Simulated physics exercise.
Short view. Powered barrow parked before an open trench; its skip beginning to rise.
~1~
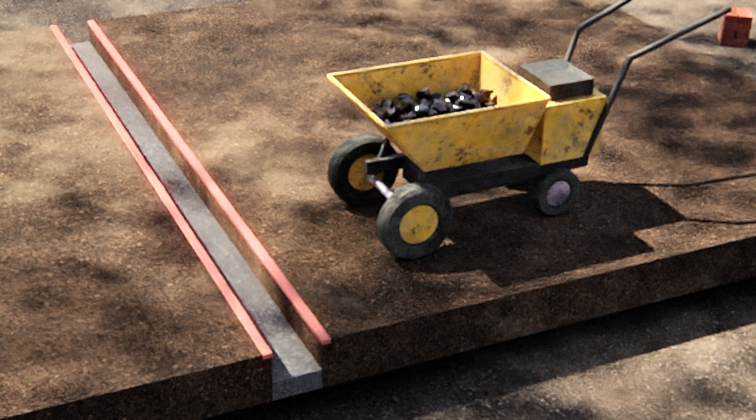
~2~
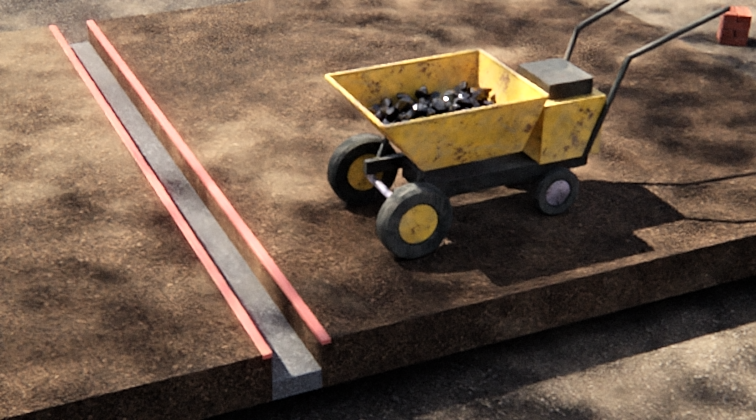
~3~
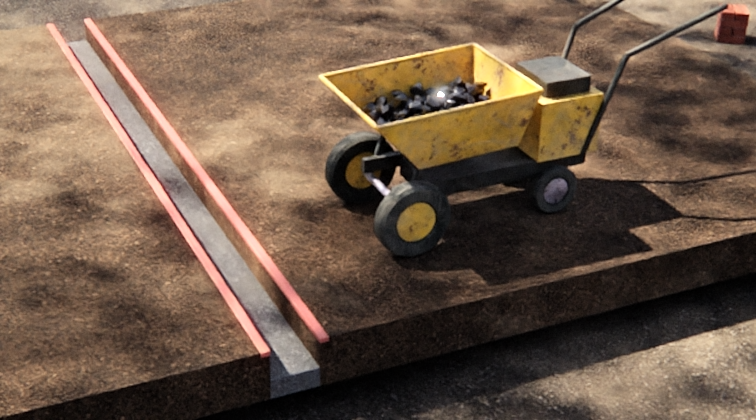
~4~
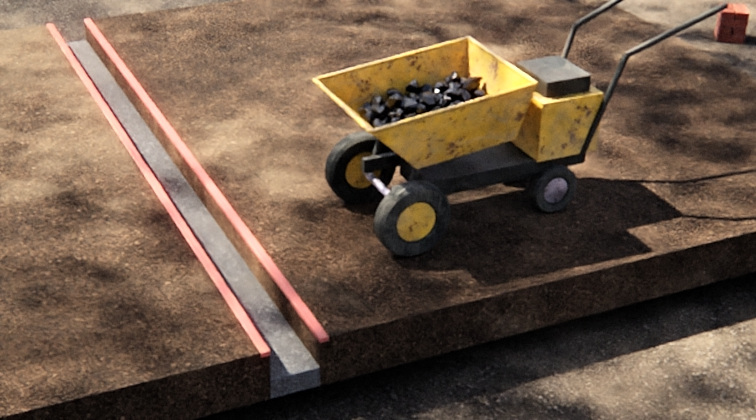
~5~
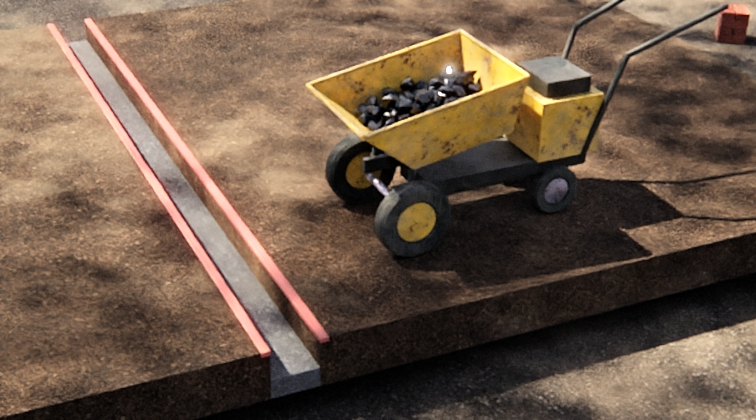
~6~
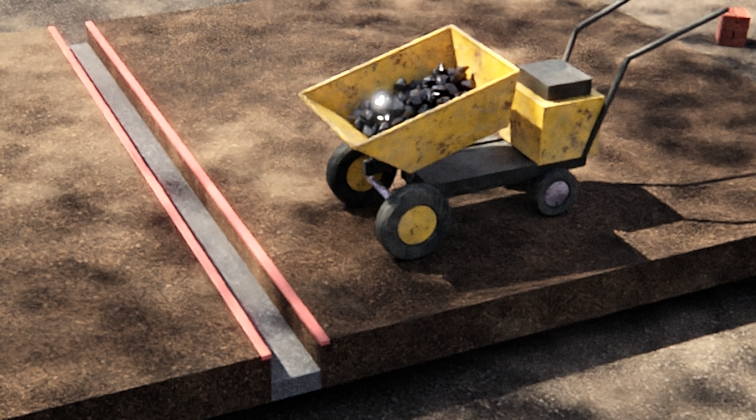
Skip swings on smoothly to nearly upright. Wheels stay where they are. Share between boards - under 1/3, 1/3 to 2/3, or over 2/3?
Over 2/3.
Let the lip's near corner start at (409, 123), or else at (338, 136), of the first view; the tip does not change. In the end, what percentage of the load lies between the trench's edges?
In order: 40 % and 60 %.
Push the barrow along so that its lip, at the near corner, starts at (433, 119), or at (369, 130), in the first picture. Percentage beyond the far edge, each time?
About 0 percent the first time, about 0 percent the second.
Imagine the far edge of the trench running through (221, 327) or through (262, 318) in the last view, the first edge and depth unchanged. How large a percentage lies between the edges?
First try: About 90 %; second try: About 60 %.
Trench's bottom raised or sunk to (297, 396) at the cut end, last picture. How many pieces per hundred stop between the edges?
Estimated share: Approx. 90 %.
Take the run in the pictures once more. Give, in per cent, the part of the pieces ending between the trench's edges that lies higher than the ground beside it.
20 per cent or so.
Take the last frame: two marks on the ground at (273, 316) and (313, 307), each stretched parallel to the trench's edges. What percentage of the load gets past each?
Close to 30 and 90 per cent respectively.
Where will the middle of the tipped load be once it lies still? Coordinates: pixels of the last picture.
I'd place the middle at about (245, 266).
Just after the last frame, skip tipped steeply; every one in the skip.
A moment on, skip tipped steeply; almost all in the skip; just a few short of the trench; just a few in or heaped over the trench; just a few falling.
Further on, skip tipped right over; roughly a quarter in the skip; roughly a quarter short of the trench; roughly two thirds in or heaped over the trench; just a few beyond it.
When it is over, skip tipped right over; roughly a quarter short of the trench; the larger part in or heaped over the trench; just a few beyond it.
